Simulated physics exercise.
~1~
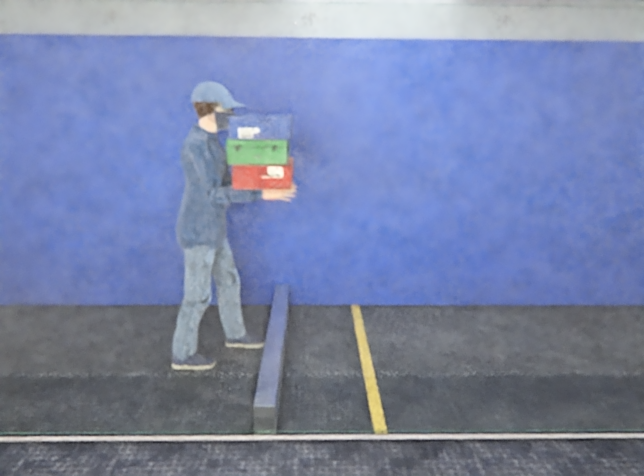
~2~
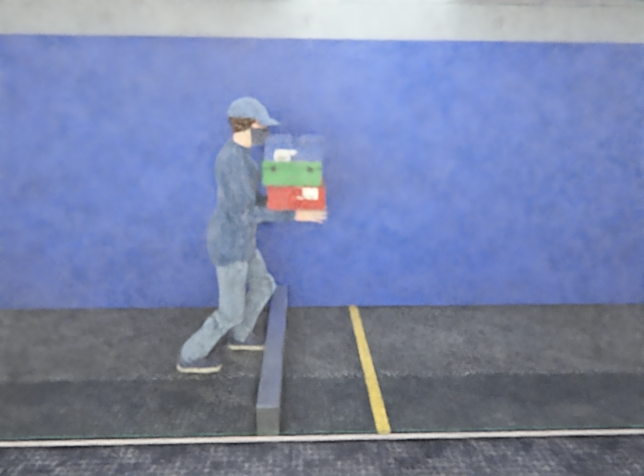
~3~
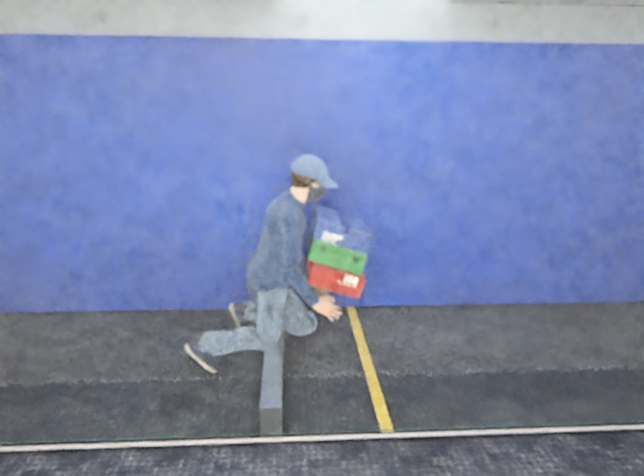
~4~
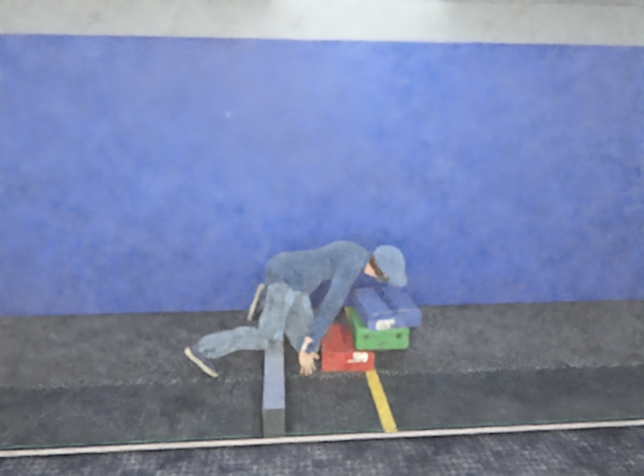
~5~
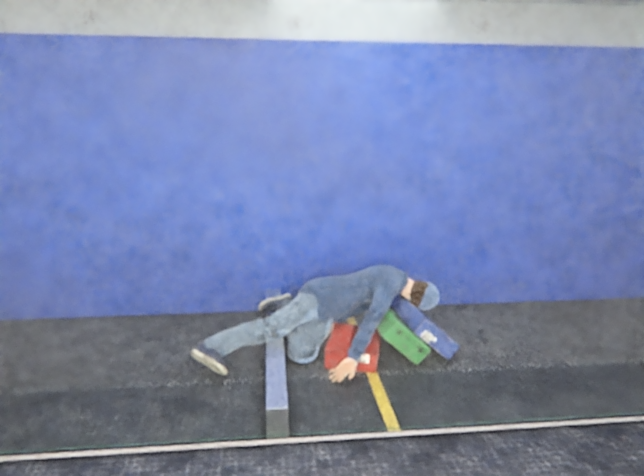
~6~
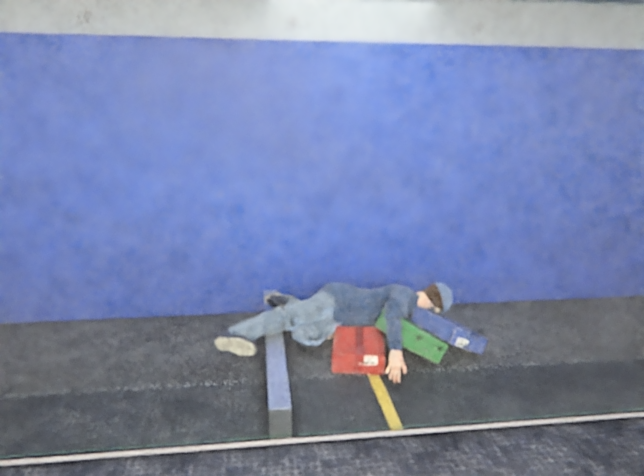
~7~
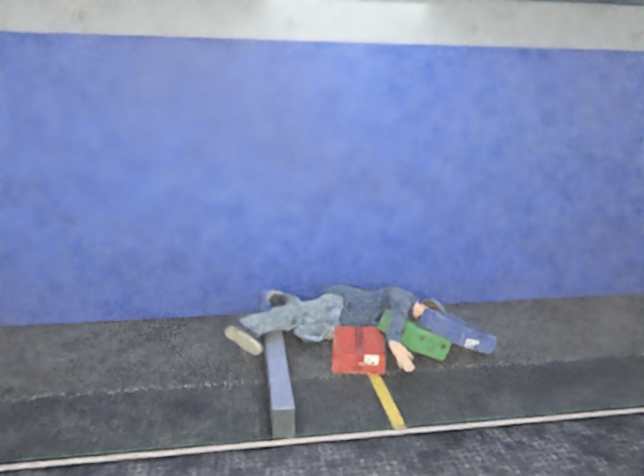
A person carrying three boxes trips over a low rail and sprawls across the yellow line.
